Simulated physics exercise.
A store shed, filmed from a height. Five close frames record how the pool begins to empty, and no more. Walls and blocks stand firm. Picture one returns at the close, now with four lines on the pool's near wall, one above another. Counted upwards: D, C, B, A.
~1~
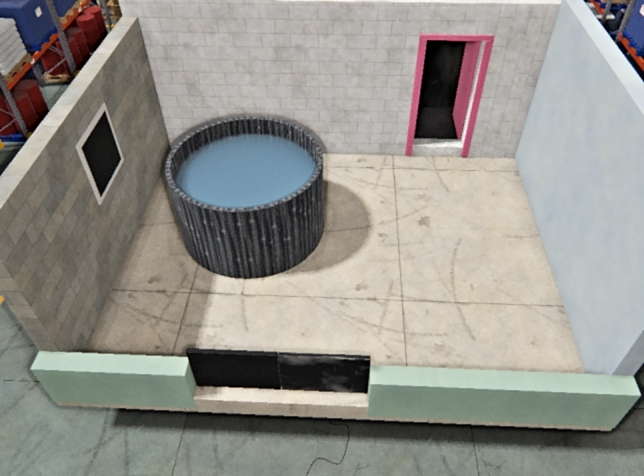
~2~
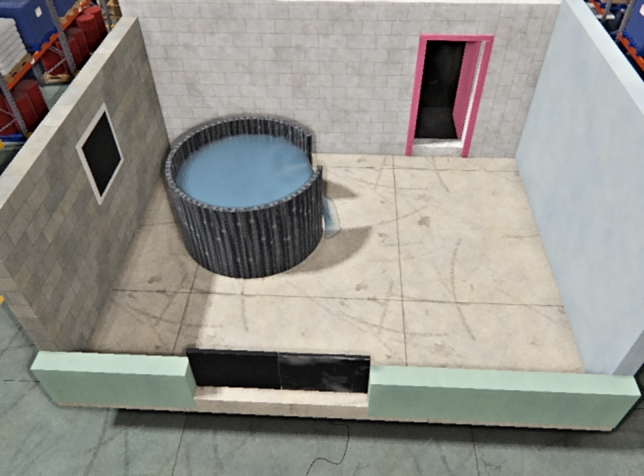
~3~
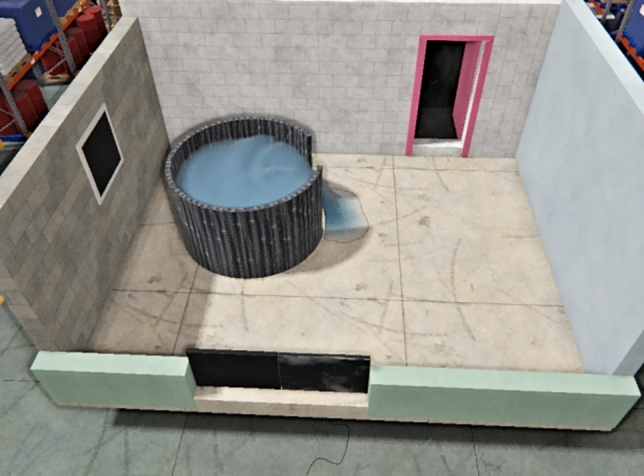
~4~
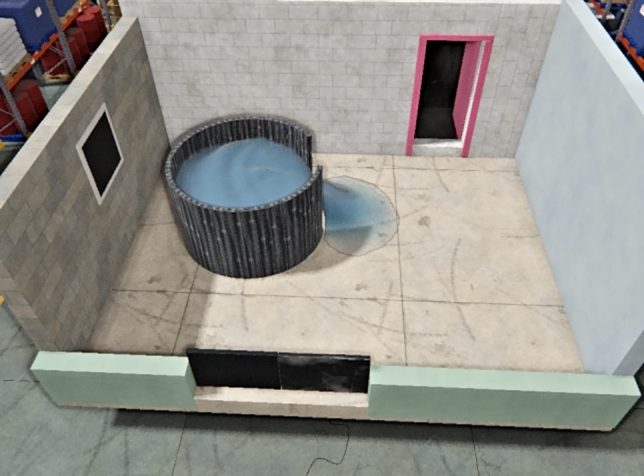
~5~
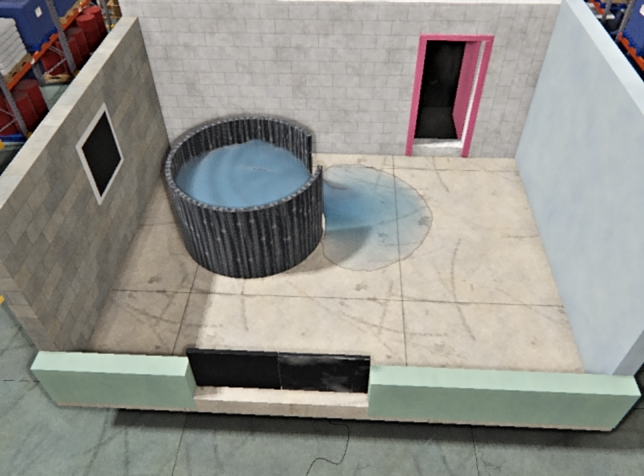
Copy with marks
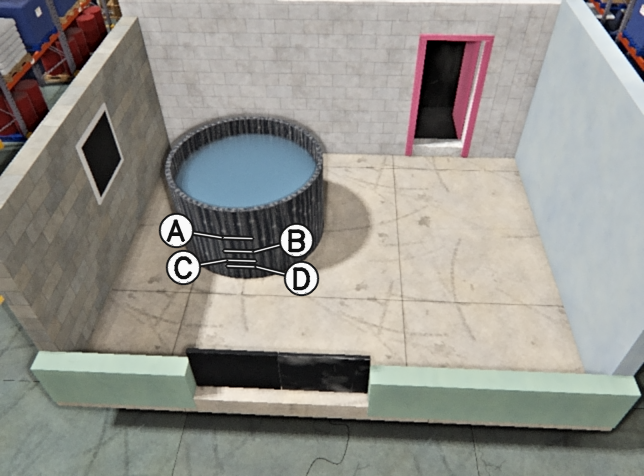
A round, dark-walled pool of blue water stands at the left of a roofless store shed, seen from a fixed, high viewpoint. Around the pale floor are grey block walls with a dark window and a pink doorway, a light blue wall at right, and a low green front wall with a black gate. A gap opens in the pool's right side, and water pours out, spreading rightward in a widening rounded sheet.
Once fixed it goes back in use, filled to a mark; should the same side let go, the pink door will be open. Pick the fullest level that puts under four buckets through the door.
Use mark A.
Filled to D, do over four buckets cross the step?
No, not at all.
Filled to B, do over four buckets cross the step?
No, not at all.
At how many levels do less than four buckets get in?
All four.
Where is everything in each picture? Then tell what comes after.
Water in the pool at rest, its middle at (247, 174); foot of the pink doorway at (436, 156); shut gate at (279, 359), in the first frame.
In the second frame, 1 % of the ground under water, visible out to (330, 234).
In the third frame, 3 % of the ground under water, visible out to (361, 230).
In the fourth frame, 7 % of the ground under water, visible out to (395, 220).
In the fifth frame, 13 % of the ground under water, visible out to (427, 214).
In white, A at (236, 238); B at (239, 251); C at (240, 260); D at (241, 266); from the bottom up D, C, B, A.
With A, a bucket or two gets in.
With B, nothing gets over.
With C, nothing gets over.
With D, nothing gets over.
